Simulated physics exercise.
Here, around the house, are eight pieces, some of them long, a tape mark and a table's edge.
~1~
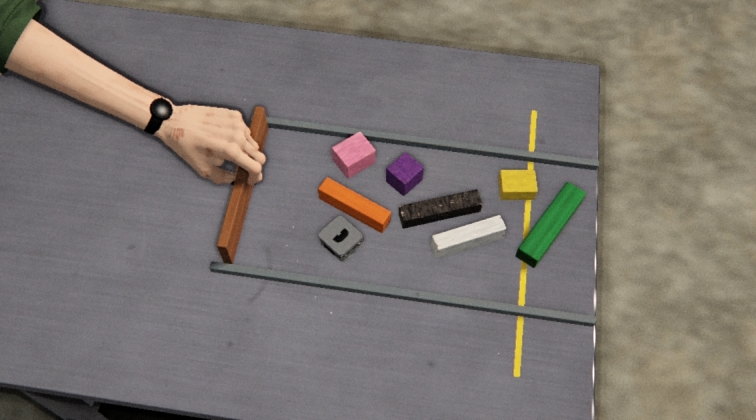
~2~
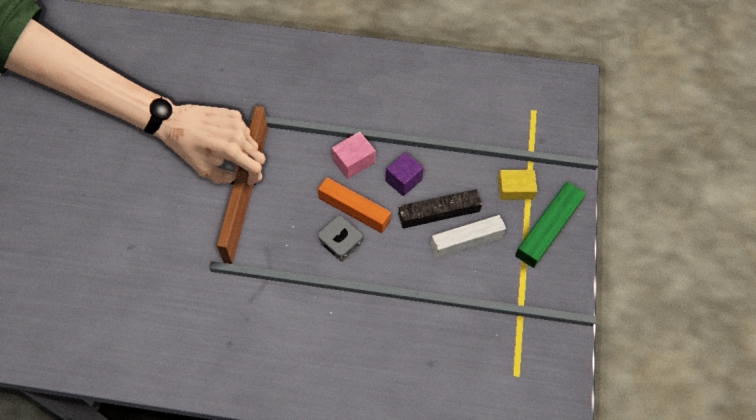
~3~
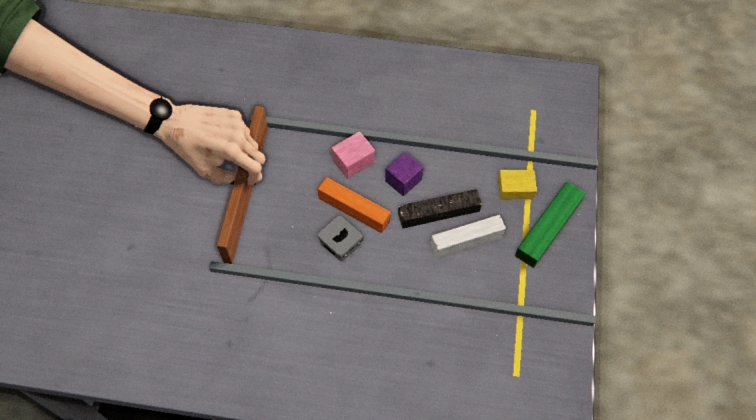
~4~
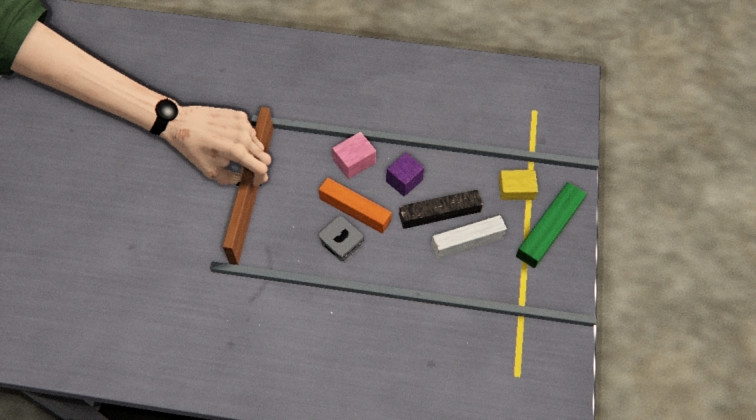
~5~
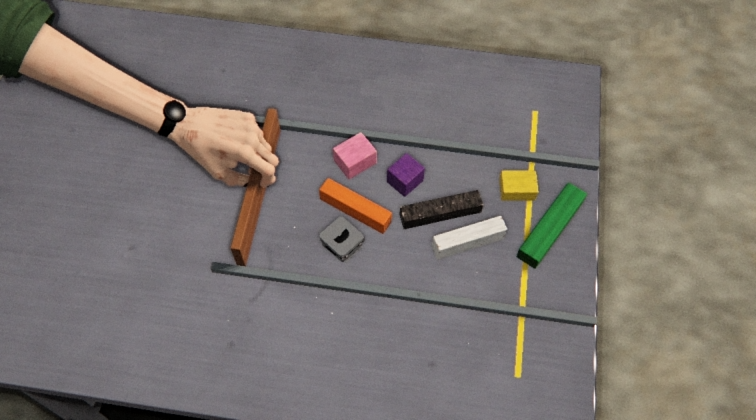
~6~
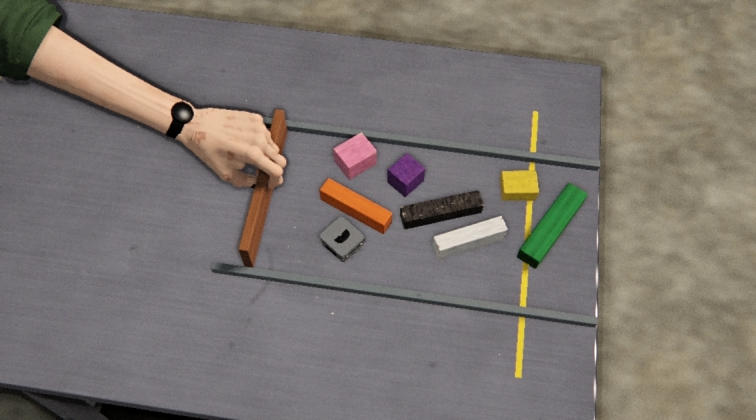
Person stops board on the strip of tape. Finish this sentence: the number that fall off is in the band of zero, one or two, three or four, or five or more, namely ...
Namely one or two.
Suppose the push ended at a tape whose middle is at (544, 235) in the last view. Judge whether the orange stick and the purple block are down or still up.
Note: Orange stick lasts; purple block lasts.
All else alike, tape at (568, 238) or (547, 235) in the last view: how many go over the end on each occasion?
First try 4, second try 4.
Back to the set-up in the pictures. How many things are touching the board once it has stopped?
Looks like 3 of them, all told.
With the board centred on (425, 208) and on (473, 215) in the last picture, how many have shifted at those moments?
The count reaches 7 first and 8 second.
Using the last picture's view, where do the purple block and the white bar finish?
Final spots - purple block (555, 211), white bar (594, 236).
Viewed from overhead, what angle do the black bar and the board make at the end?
Roughly 35° out of line.
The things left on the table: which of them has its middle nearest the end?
It's the white bar that ends up nearest.
A little later, none off yet; green stick at rest near (553, 225); yellow block at rest near (519, 186); white bar at rest near (470, 238).
Next, none off yet; green stick at rest near (554, 226); yellow block shifted about its own width near (555, 179); white bar shifted about its own width near (518, 228).
When it is over, the number that fall off is one or two; down, yellow block and green stick.
